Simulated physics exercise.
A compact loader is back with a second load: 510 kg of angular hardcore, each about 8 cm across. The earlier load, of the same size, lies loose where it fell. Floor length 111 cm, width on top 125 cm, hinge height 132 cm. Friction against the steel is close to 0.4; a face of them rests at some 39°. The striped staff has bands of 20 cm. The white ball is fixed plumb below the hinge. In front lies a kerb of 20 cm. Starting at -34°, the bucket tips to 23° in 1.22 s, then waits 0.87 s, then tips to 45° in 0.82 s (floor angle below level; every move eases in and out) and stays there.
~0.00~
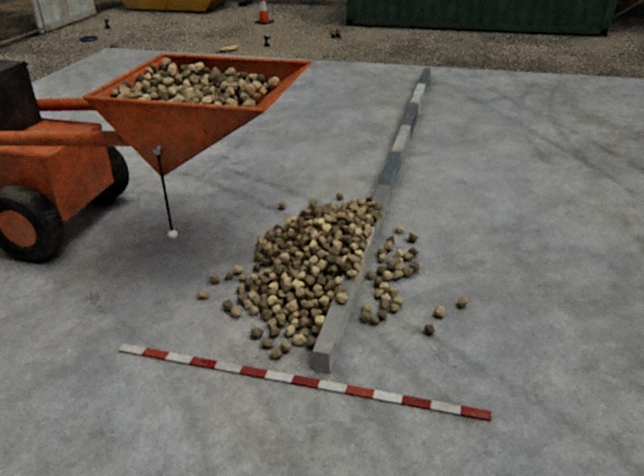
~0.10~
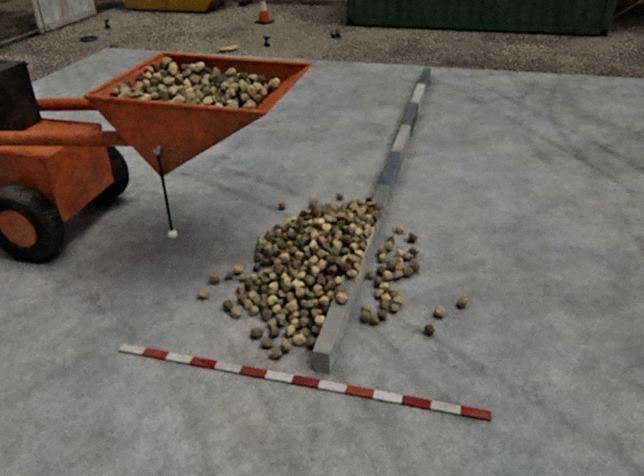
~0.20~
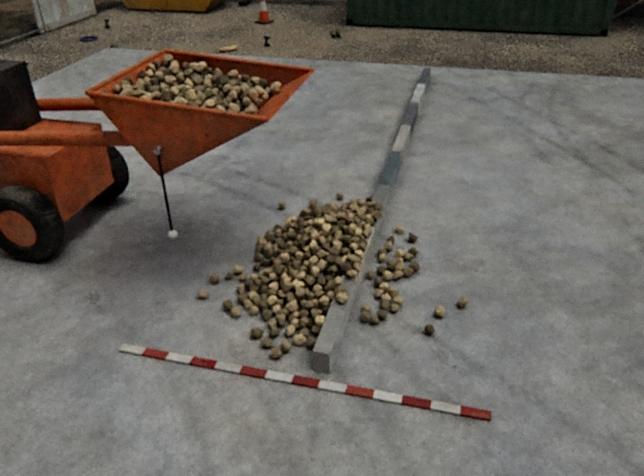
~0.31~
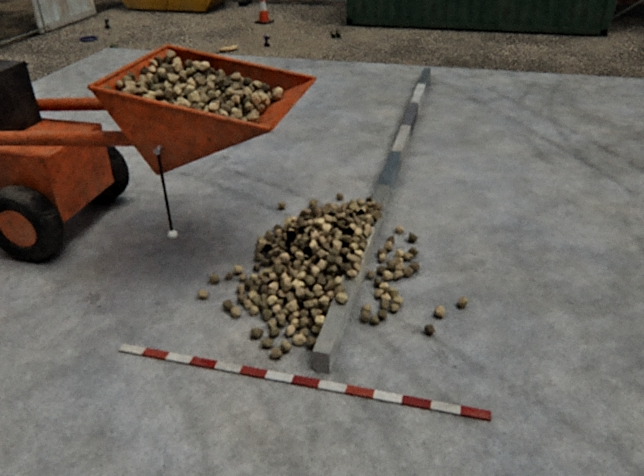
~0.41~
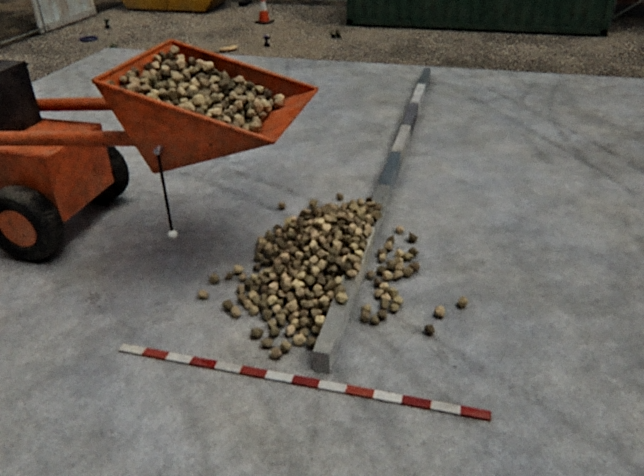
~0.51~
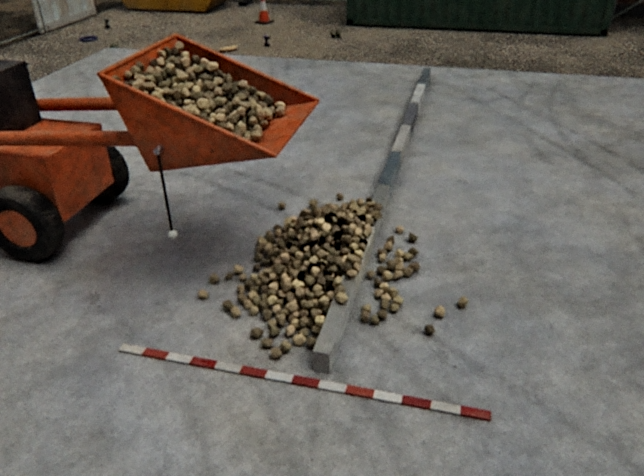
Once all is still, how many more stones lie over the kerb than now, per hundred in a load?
About 5 per cent.
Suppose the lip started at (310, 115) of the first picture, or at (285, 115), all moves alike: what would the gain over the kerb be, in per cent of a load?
First some 35, then 15 per cent.
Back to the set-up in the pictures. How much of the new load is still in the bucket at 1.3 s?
It holds some 100 per cent.
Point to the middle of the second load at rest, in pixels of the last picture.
Near (290, 241).
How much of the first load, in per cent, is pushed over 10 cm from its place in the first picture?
Roughly 5 per cent of them.
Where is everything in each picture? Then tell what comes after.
In the first frame, the bucket is at -34°, its lip at (264, 111); the top of the load is at (180, 73). The earlier load is highest near (329, 233), 37 cm above ground level, 94 % on this side of the kerb, 6 % over the kerb.
The second frame shows lip at (265, 113), floor tilted -33°, highest stones at (174, 72); the stones move at 0.1 m/s on average.
The third frame shows lip at (267, 120), floor tilted -30°, highest stones at (171, 68); the stones move at 0.2 m/s on average.
The fourth frame shows lip at (271, 130), floor tilted -25°, highest stones at (161, 65); the stones move at 0.3 m/s on average.
In the fifth frame, the bucket is at -19°, its lip at (274, 142); the top of the load is at (165, 60); the stones move at 0.3 m/s on average.
In the sixth frame, the bucket is at -12°, its lip at (276, 156); the top of the load is at (169, 56); the stones move at 0.3 m/s on average.
After 0.9 s the floor is at 14°; in per cent of one load, 100 in the bucket, 94 on this side of the kerb, 6 over the kerb; the foremost stones are at (421, 285).
After 1.3 s the floor is at 23°; in per cent of one load, 100 in the bucket, 95 on this side of the kerb, 6 over the kerb; the foremost stones are at (421, 285).
After 3.4 s the floor is at 45°; in per cent of one load, 0 in the bucket, 190 on this side of the kerb, 10 over the kerb; the foremost stones are at (445, 304).
After 6.2 s the floor is at 45°; in per cent of one load, 0 in the bucket, 190 on this side of the kerb, 10 over the kerb; the foremost stones are at (445, 304). Net gain over the kerb, 5.
